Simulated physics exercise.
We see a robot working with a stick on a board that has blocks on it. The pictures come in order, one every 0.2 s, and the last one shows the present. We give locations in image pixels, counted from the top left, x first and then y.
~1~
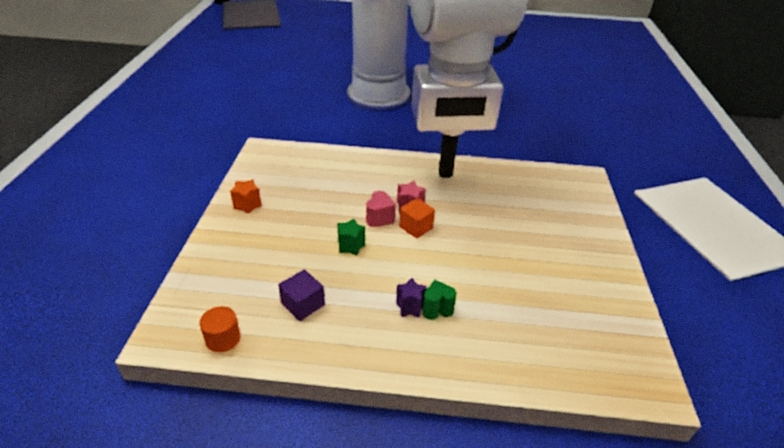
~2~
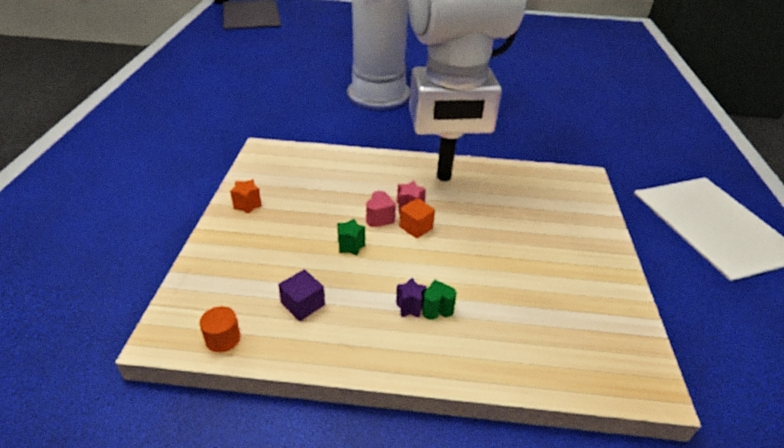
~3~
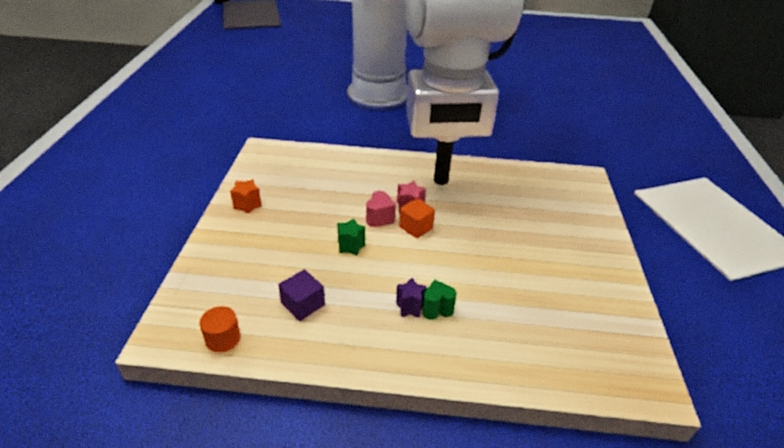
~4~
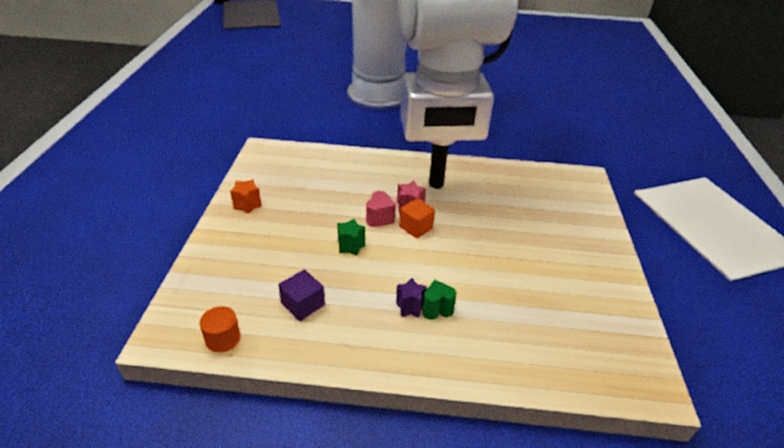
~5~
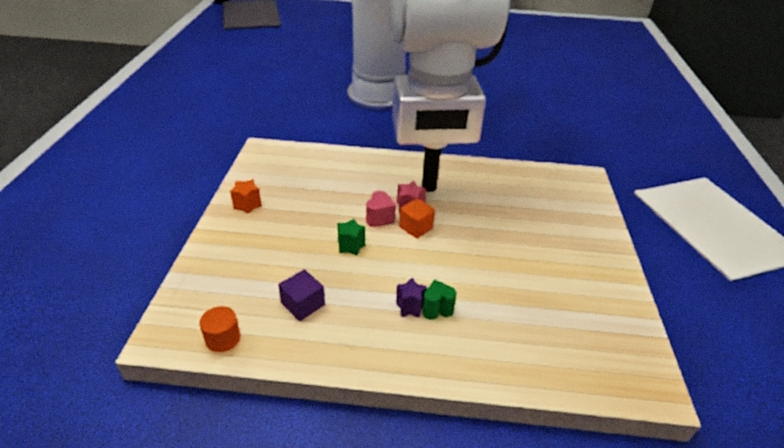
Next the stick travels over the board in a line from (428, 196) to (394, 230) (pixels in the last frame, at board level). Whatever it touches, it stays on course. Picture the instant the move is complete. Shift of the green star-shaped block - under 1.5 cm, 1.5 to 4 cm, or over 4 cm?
Short, under 1.5 cm.
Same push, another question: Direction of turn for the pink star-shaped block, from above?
Looking down: Clockwise.
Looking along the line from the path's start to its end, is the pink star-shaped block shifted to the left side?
Short answer: No.
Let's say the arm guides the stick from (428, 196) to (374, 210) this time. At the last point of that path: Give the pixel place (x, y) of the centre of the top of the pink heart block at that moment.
I expect it at (362, 217).
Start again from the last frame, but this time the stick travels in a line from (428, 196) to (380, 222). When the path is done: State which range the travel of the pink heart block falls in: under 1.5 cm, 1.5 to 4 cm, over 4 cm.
By the end of the path, it will have gone past 4 cm.
The first path, step by step. Halfway along, stick at (412, 204); pink heart block at (370, 204); pink star-shaped block at (395, 198), turned 20° clockwise.
At the end, stick at (395, 222); green star-shaped block in place; pink heart block at (352, 205); pink star-shaped block at (378, 206), turned 65° clockwise; orange square block at (420, 215).
